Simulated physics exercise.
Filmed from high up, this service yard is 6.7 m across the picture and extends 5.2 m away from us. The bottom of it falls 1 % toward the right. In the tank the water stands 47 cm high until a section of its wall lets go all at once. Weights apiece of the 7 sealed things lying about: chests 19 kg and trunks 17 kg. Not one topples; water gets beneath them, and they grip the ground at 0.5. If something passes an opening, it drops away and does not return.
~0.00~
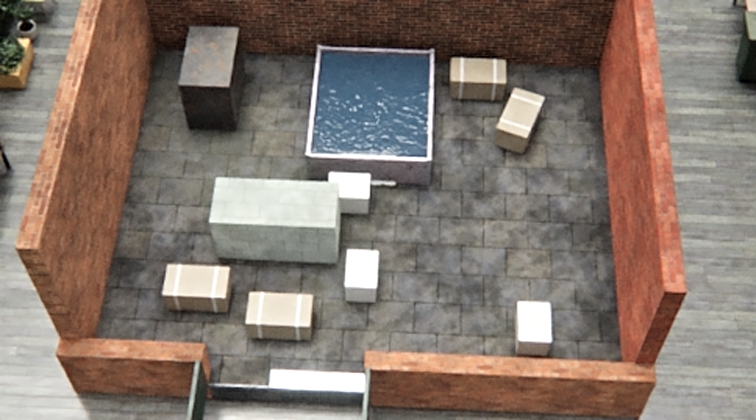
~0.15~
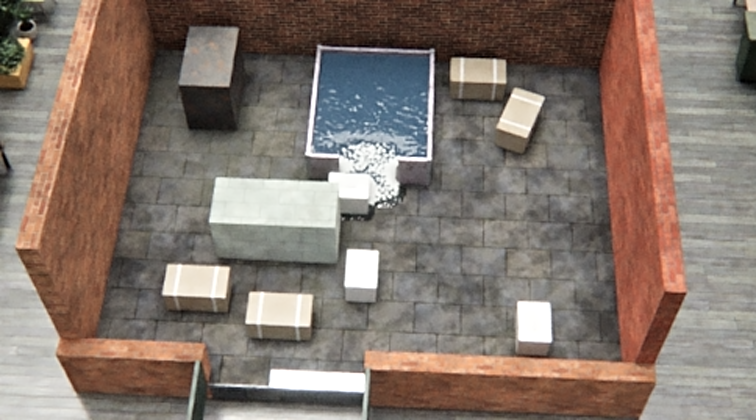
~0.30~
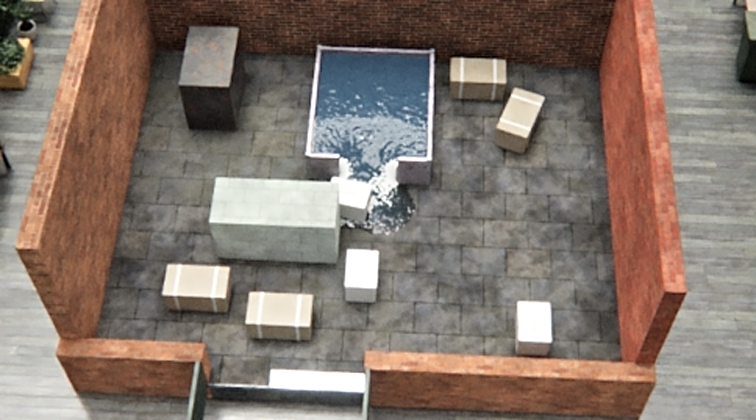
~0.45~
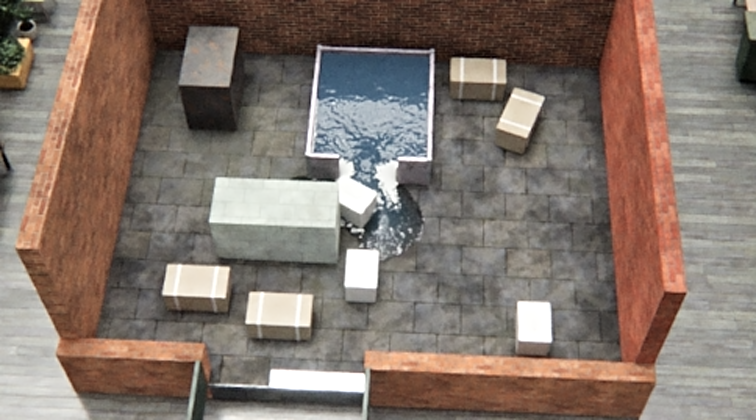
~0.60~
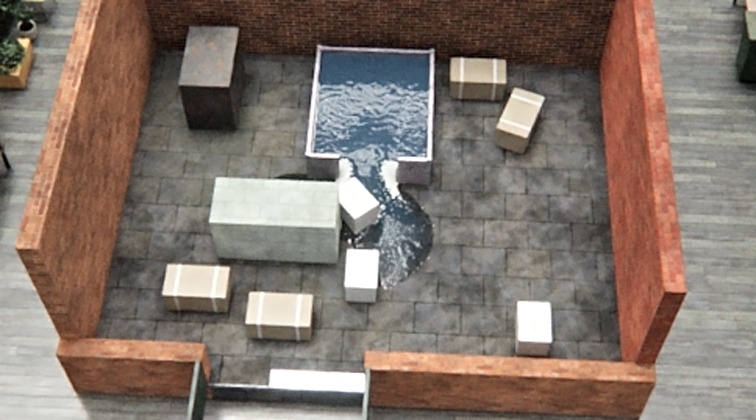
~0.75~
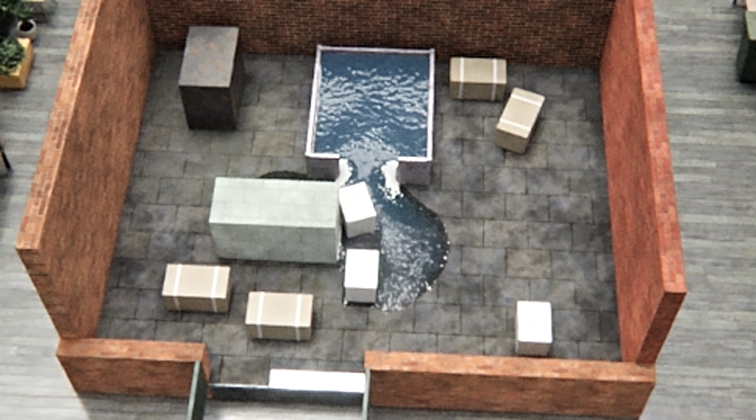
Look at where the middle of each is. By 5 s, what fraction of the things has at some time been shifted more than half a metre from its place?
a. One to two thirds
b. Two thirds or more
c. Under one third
The answer is a.
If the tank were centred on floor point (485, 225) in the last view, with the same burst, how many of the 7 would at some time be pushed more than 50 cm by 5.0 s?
Result: 1 of them.
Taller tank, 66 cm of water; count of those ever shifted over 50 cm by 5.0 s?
Count under that change: 3.
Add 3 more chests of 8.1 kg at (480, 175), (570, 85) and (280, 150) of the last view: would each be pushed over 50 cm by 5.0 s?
Reading them off in order: Not beyond, not beyond, not beyond.
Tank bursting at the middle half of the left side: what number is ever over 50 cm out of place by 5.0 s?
0.
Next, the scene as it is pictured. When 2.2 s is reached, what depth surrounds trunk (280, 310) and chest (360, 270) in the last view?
Some 2 cm at the first, some 6 cm at the second.
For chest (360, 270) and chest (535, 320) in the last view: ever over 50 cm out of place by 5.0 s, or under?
Beyond half a metre, then beyond half a metre.
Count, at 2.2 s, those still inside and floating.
I'd say 0 of them.
After 1.1 s 1 of 7 are over 50 cm from their spots; 1 afloat.
After 2.2 s 2 of 7 are over 50 cm from their spots; 0 afloat.
After 3.5 s 3 of 7 are over 50 cm from their spots; 3 afloat.
After 5.0 s 3 of 7 are over 50 cm from their spots, and 3 have been at some point; 2 afloat.
